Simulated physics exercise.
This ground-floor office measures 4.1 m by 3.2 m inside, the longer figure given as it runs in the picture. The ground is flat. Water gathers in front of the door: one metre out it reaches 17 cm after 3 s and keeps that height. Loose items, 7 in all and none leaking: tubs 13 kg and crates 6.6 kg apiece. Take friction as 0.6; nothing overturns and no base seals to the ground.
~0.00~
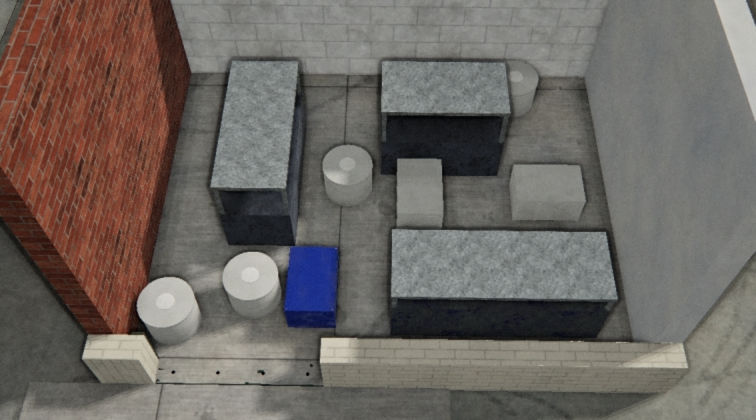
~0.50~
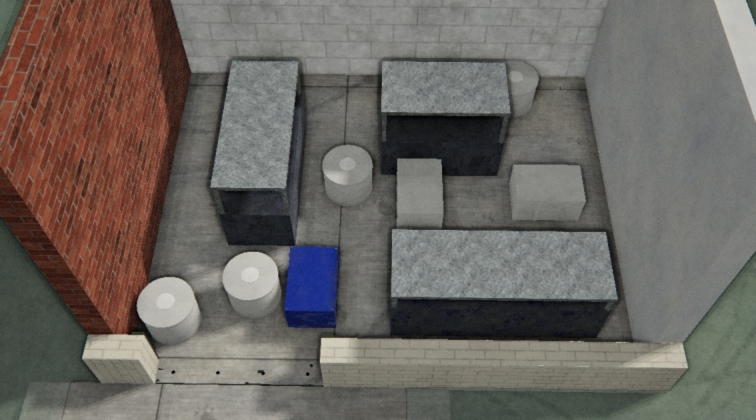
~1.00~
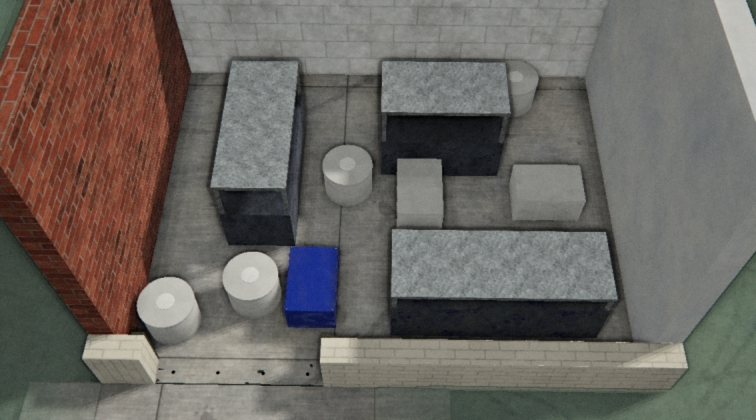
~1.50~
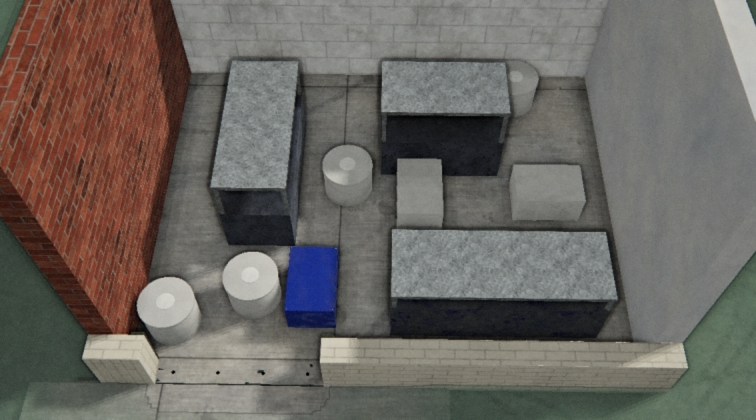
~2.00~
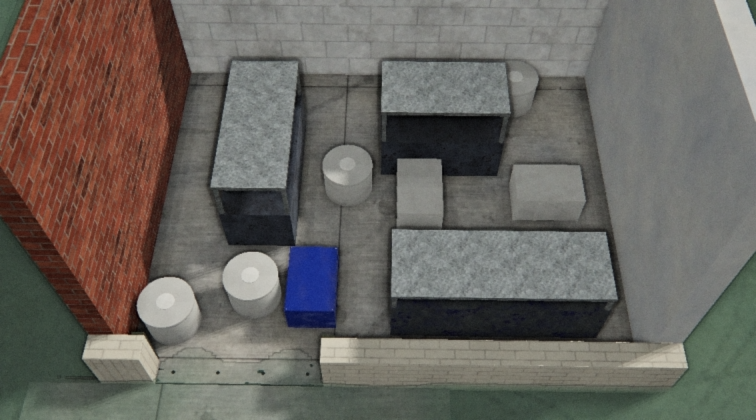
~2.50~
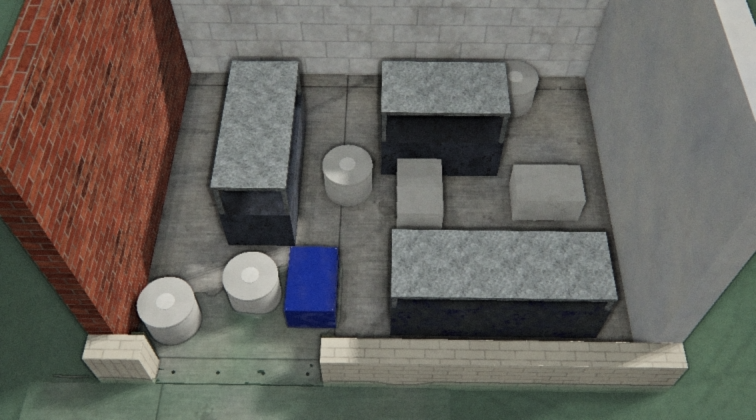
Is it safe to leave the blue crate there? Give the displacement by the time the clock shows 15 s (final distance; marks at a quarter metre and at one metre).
The blue crate ends far away.
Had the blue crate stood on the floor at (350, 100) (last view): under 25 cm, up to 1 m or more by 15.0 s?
It ends far away.
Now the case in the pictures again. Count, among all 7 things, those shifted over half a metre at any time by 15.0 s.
5 of them.
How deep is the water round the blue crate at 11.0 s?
Roughly 11 cm.
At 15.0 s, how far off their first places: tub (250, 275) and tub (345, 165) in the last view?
In turn: 200 cm, 30 cm.
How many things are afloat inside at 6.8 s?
At that moment 4.
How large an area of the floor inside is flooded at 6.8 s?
Roughly 9.5 m2.
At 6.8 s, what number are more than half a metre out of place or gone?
By then 4.
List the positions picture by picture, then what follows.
In the first picture, the blue crate at (312, 278), on the bottom; water covers 0.0 m2; 0 of 7 have shifted.
In the second picture, the blue crate at (312, 278) rests on the ground; water covers 0.0 m2; 0 of 7 have shifted.
In the third picture, the blue crate at (312, 278) rests on the ground; water covers 0.0 m2; 0 of 7 have shifted.
In the fourth picture, the blue crate at (312, 278), on the bottom; water covers 0.0 m2; 0 of 7 have shifted.
In the fifth picture, the blue crate at (312, 278) rests on the ground; water covers 0.0 m2; 0 of 7 have shifted.
In the sixth picture, the blue crate at (312, 278) rests on the ground; 0.5 m2 under water; 0 of 7 have shifted.
After 3.5 s the blue crate is near (347, 266), 0.3 m from its start, aground; 0 afloat.
After 6.8 s the blue crate is near (488, 219), 1.6 m from its start, afloat; 4 afloat.
After 11.0 s the blue crate is near (488, 215), 1.6 m from its start, afloat; 7 afloat.
After 15.0 s the blue crate is near (487, 212), 1.6 m from its start, afloat; 7 afloat.
